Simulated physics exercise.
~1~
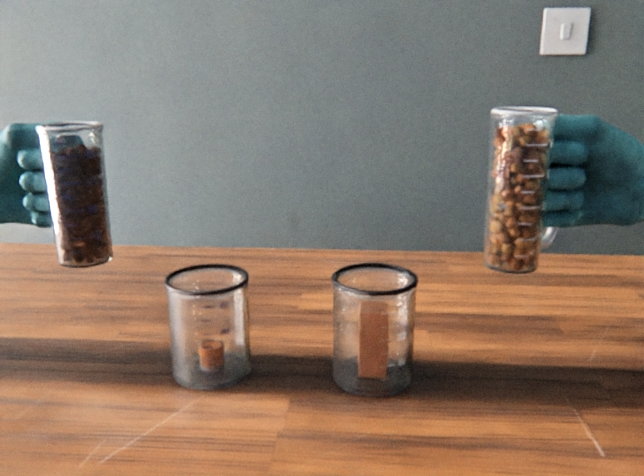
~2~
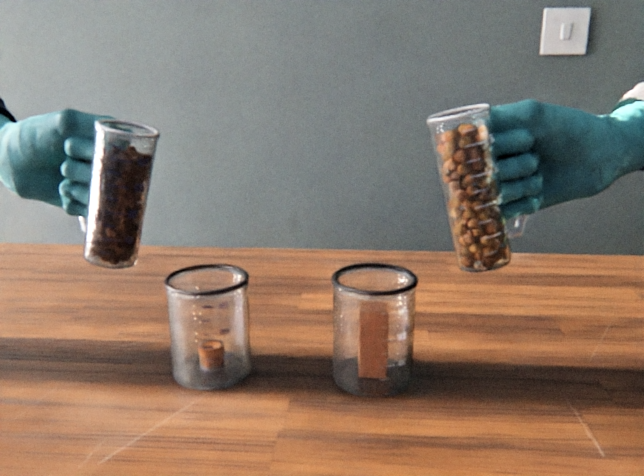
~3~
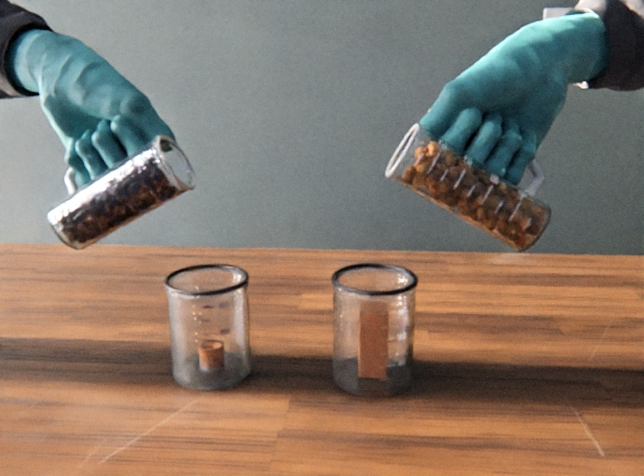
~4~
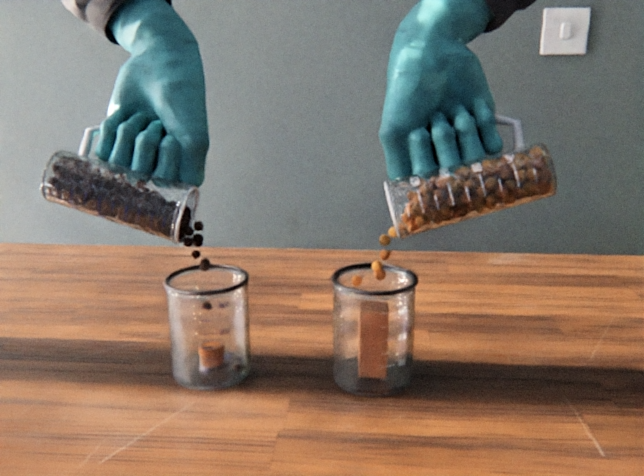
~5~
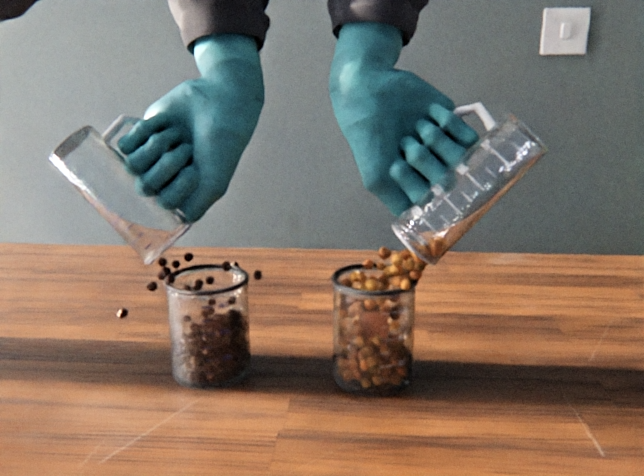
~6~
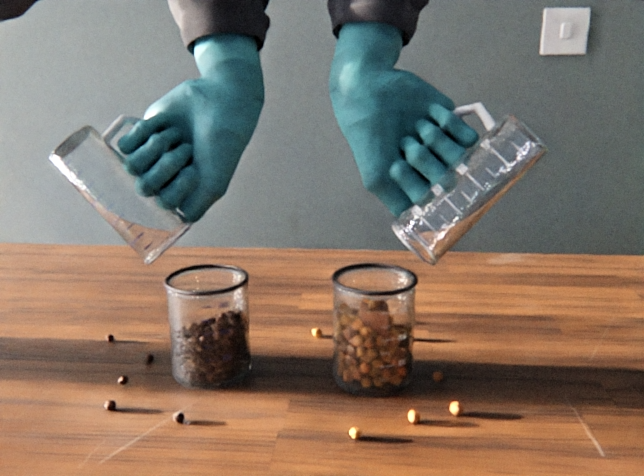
Two teal-gloved hands tipped glass cups of dark and golden-brown pieces into two clear beakers until the cups were nearly empty, covering the short object on the left while the taller one on the right still showed, with stray pieces scattered across the wooden counter.
